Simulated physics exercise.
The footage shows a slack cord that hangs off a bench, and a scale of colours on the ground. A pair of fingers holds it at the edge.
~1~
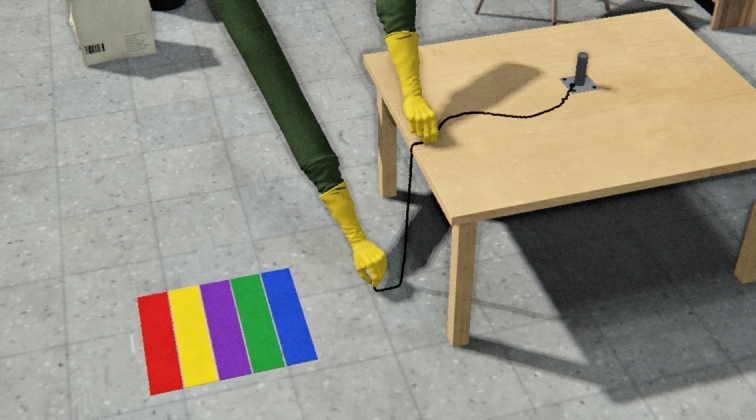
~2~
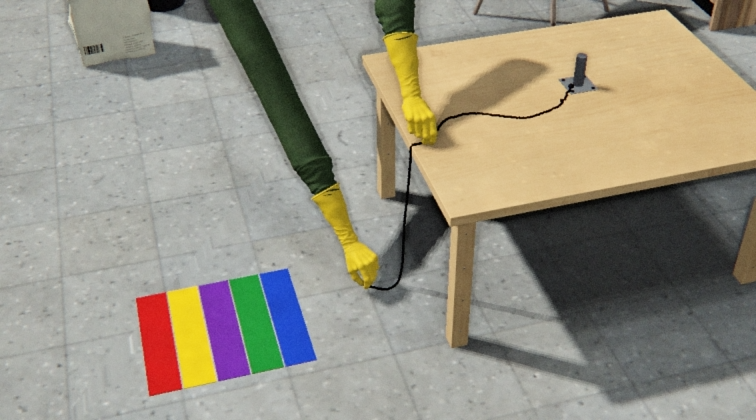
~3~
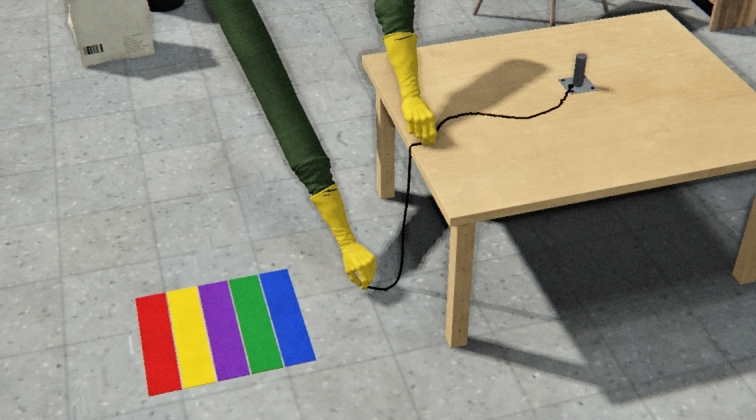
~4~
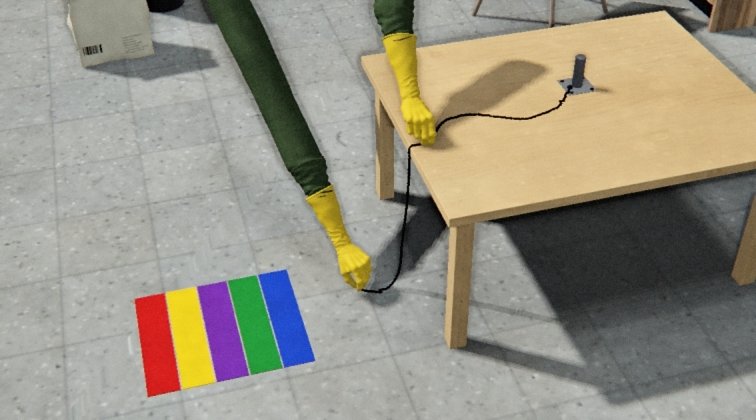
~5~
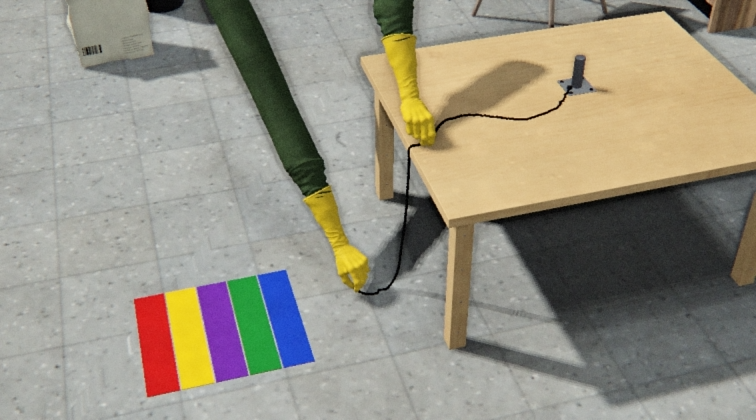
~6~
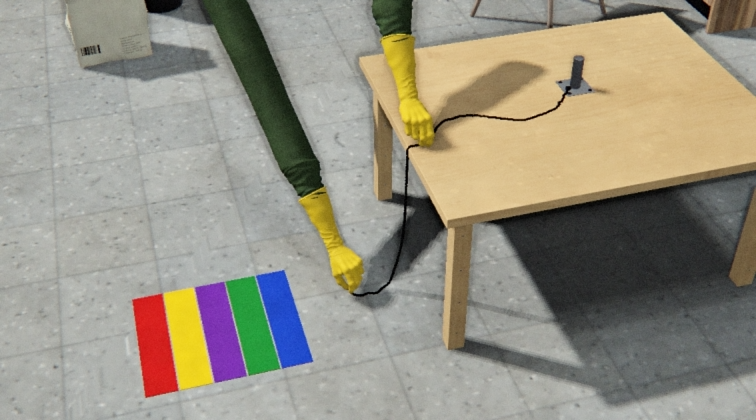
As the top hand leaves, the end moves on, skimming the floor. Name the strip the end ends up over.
Purple.
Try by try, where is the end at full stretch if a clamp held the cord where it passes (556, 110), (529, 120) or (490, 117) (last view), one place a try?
For the three tries you'd see (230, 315), (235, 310) and (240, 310).
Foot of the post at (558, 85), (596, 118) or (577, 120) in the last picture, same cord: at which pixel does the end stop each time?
In that order: (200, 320), (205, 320) and (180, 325).
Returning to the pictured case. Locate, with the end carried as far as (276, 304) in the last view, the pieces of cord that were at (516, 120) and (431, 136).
To (490, 111) and (404, 146).
Early on, end near (276, 304); over blue.
Midway, end near (239, 311); over green.
At the end of the slack, end near (216, 316); over purple. Over purple.
